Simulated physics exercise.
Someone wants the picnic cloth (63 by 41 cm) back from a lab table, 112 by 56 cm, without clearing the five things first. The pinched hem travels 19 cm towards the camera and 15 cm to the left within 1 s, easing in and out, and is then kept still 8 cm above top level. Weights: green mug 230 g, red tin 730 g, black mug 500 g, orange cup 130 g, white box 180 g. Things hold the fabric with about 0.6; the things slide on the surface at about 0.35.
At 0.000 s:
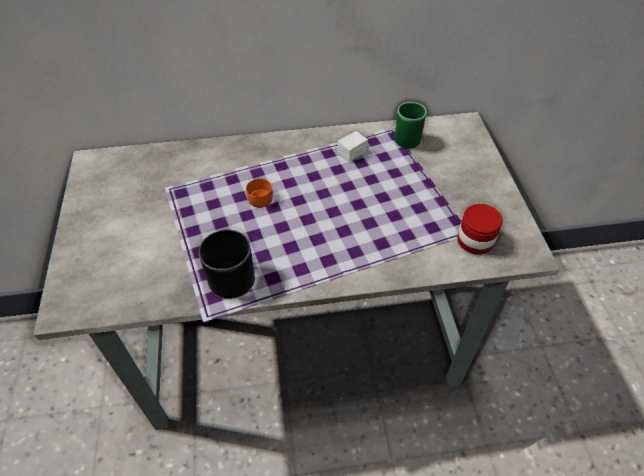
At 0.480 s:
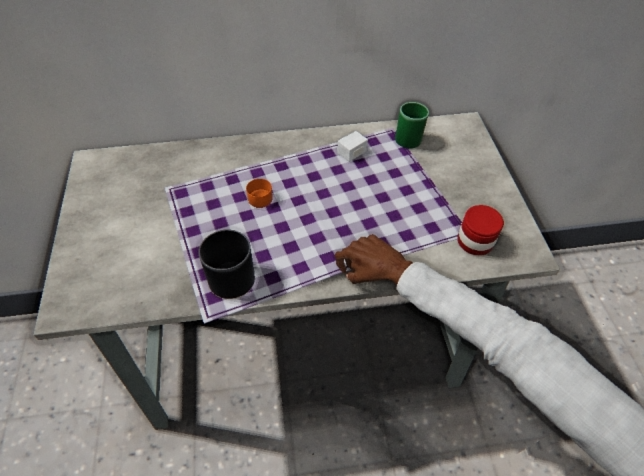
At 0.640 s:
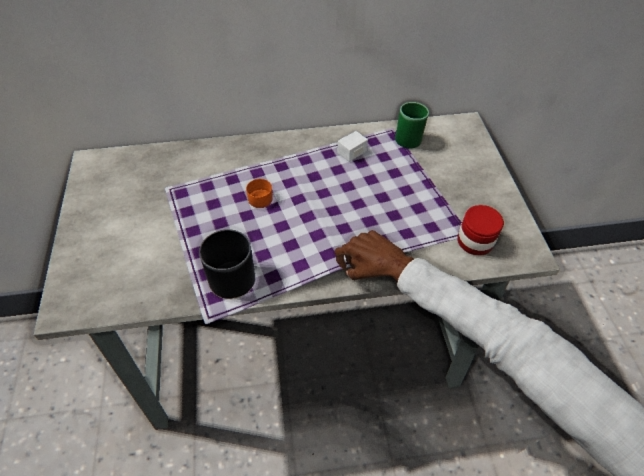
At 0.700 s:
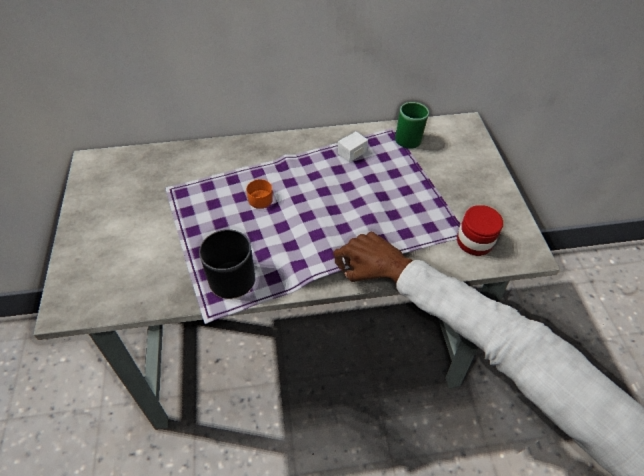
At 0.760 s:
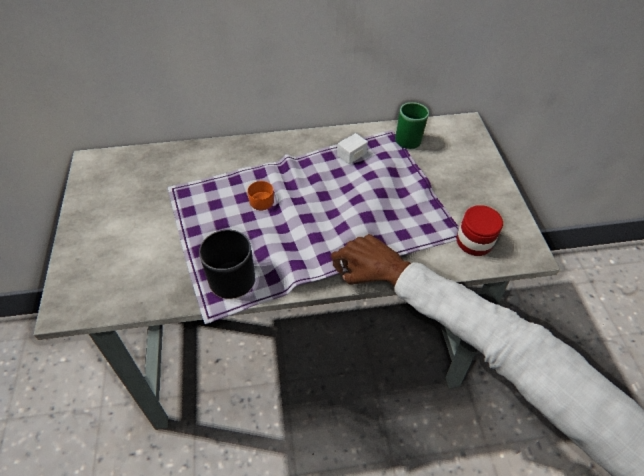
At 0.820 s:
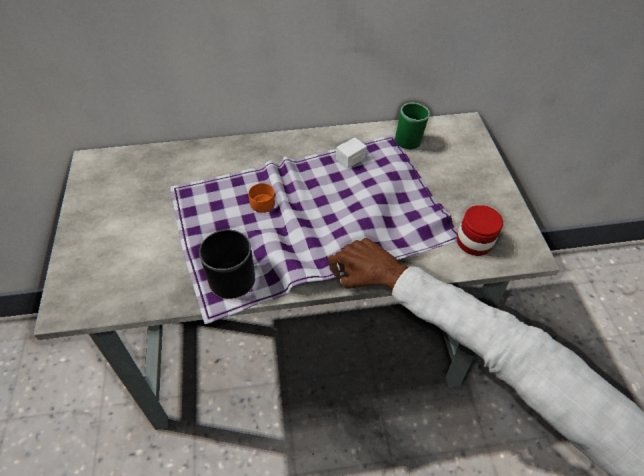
Hand pinching the near edge of a purple checked cloth on a table, dragging it slightly left and wrinkling it beneath objects.
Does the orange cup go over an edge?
Result: Orange cup remains up there.
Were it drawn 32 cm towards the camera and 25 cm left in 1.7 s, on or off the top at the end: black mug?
In that case: Black mug drops off.
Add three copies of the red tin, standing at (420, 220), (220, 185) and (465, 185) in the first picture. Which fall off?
In turn: Drops off, stays on, remains.
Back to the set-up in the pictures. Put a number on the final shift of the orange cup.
Orange cup 20 cm.
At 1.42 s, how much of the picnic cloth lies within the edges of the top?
About 70 per cent.
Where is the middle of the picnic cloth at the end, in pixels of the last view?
Near (291, 284).
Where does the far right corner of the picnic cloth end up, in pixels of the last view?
Around (400, 207).
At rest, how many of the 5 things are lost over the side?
That makes 1.
At 1.0 s, 95 % of the picnic cloth is still over the top; orange cup 6 cm off its start, white box 9 cm off its start, black mug 2 cm off its start.
At 1.2 s, 85 % of the picnic cloth is still over the top; orange cup 11 cm off its start, white box 17 cm off its start, black mug 3 cm off its start.
At 1.4 s, 70 % of the picnic cloth is still over the top; orange cup 17 cm off its start at (275, 239), white box 24 cm off its start at (348, 209), black mug 6 cm off its start at (221, 272).
At 1.6 s, 65 % of the picnic cloth is still over the top; orange cup 19 cm off its start, white box 27 cm off its start, black mug 9 cm off its start.
At 3.2 s, 65 % of the picnic cloth is still over the top; orange cup 18 cm off its start at (264, 246), black mug over the edge, white box 28 cm off its start at (347, 222).
